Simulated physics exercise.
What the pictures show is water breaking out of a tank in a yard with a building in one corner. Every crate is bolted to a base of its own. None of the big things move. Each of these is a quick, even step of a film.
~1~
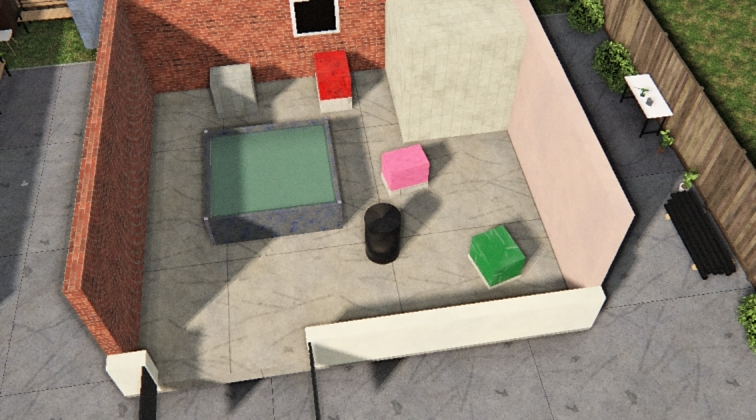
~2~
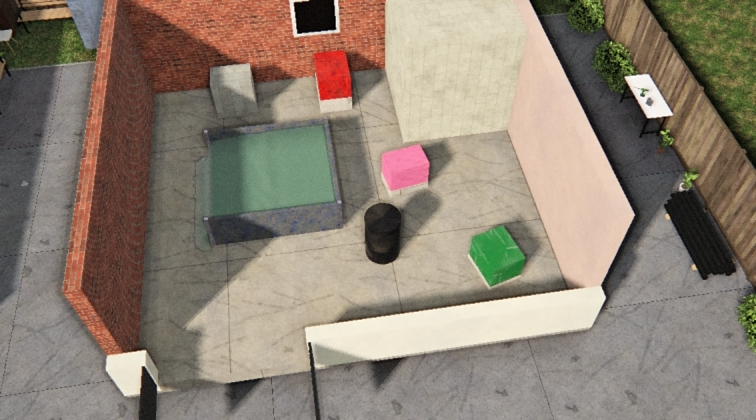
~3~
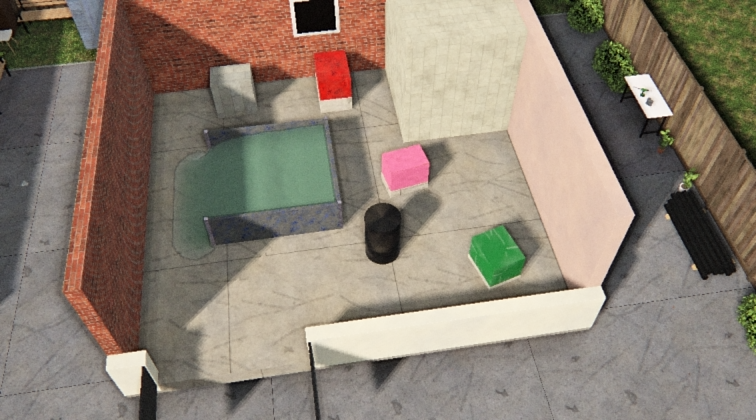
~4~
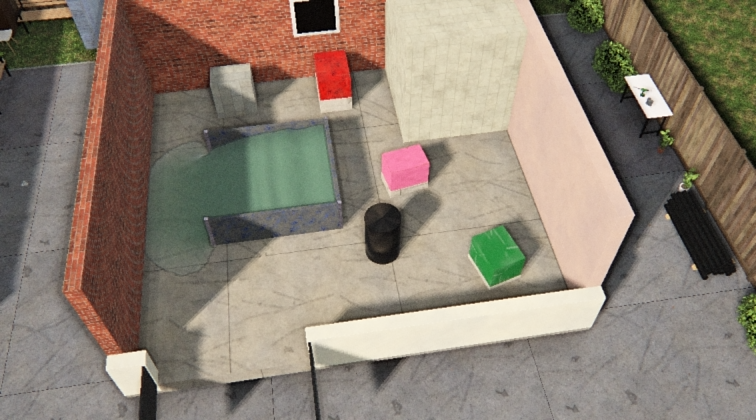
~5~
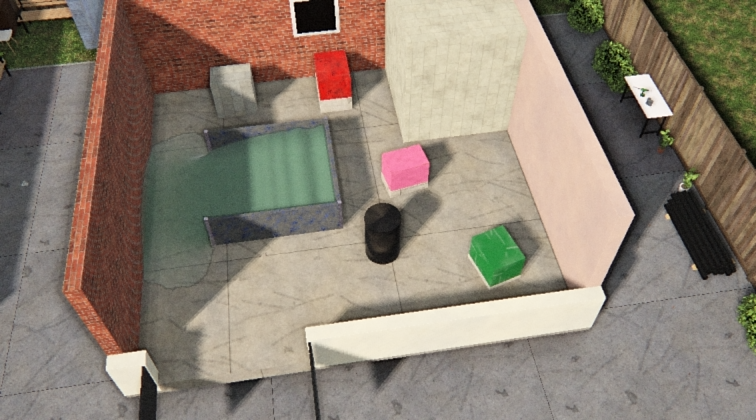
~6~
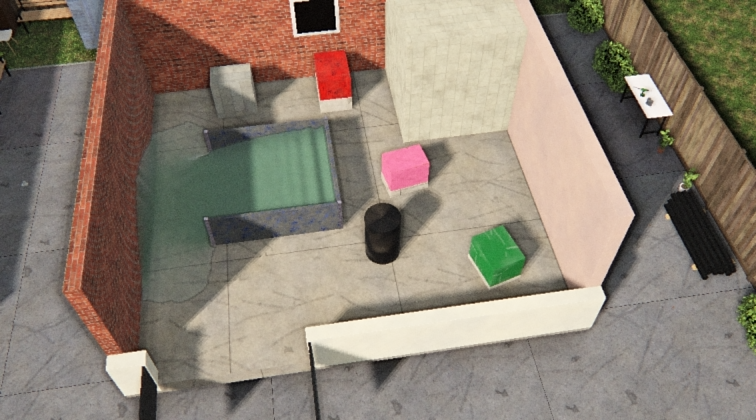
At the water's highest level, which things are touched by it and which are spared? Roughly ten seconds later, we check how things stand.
In order: The pink crate will not be reached. The red crate will not be reached. The green crate will not be reached.
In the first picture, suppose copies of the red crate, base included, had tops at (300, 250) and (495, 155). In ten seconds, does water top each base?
Is left dry, is left dry.
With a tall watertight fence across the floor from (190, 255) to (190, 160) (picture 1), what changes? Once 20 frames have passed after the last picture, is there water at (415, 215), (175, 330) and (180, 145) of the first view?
Outcome by spot, in order - unwatered, watered, watered.
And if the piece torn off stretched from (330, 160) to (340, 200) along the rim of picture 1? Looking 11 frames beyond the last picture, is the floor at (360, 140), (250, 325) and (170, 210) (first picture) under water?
Soaked, untouched, untouched.
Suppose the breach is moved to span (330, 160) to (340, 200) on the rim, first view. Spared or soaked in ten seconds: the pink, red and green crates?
In my view the pink crate gets reached; as for the red crate, it is never reached; the green crate gets reached.
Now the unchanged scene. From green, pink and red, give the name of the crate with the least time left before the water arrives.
Simply the one in red.
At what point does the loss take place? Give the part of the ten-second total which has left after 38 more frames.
My figure: 75 percent.
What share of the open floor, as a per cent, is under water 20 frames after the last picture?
It comes out near 40 percent.
A moment on, water covers 15 % of the floor; the pink crate not reached, the red crate not reached, the green crate not reached.
Next, water covers 30 % of the floor; the pink crate not reached, the red crate not reached, the green crate not reached.
Then, water covers 40 % of the floor; the pink crate not reached, the red crate water round its plinth, the green crate not reached.
Later, water covers 55 % of the floor; the pink crate water round its plinth, the red crate water round its plinth, the green crate not reached.
In the end, water covers 85 % of the floor; the pink crate stayed above the water, the red crate stayed above the water, the green crate stayed above the water.
